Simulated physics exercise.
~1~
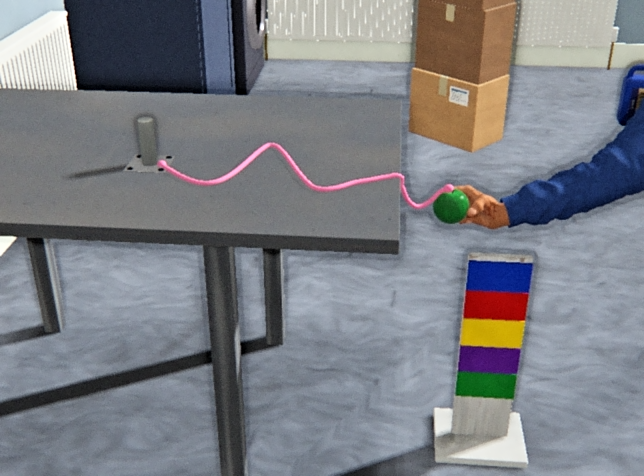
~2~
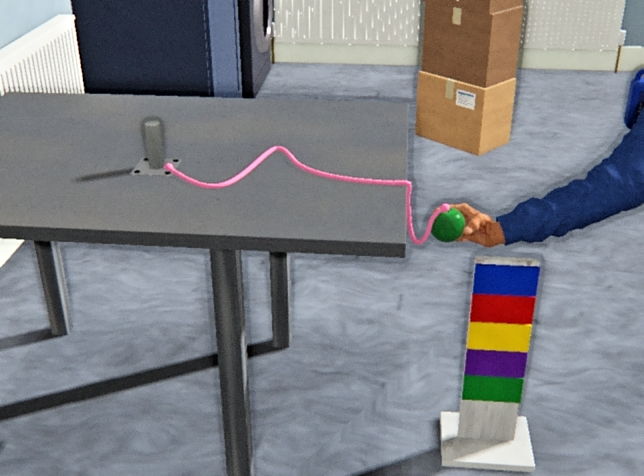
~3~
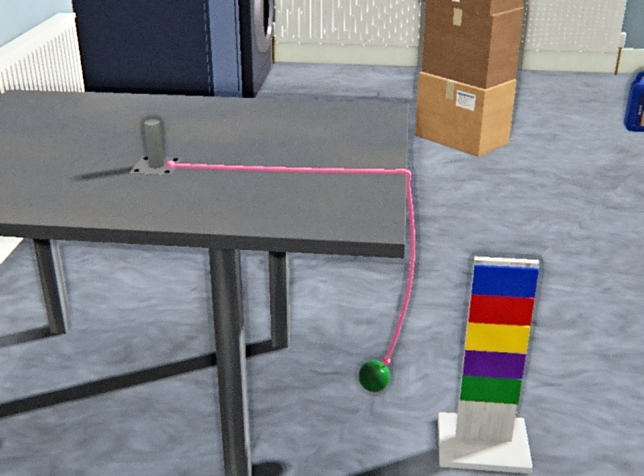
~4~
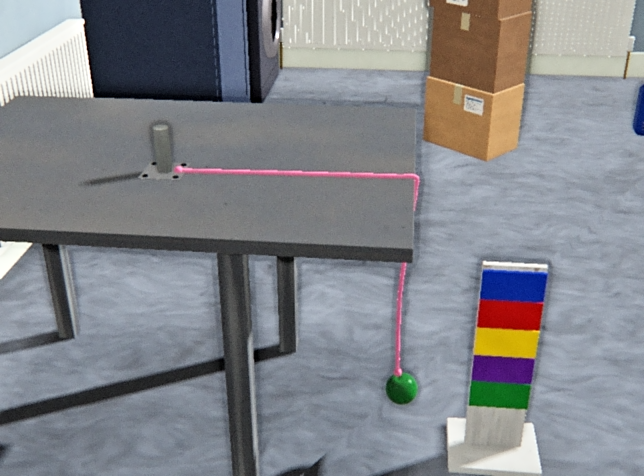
A green ball, like an apple, is held by a hand at the right, just beyond the edge of a dark grey table, seen from slightly above by a gently swaying camera. A pink lead runs in loose loops from a bolted post on the tabletop to the ball. At the lower right stands a board banded blue, red, yellow, purple and green, with cardboard boxes behind. The hand lowers slightly, then lets go and withdraws. The ball drops and swings left below the edge, pulling the lead straight. It moves back right and ends hanging level with the green band.
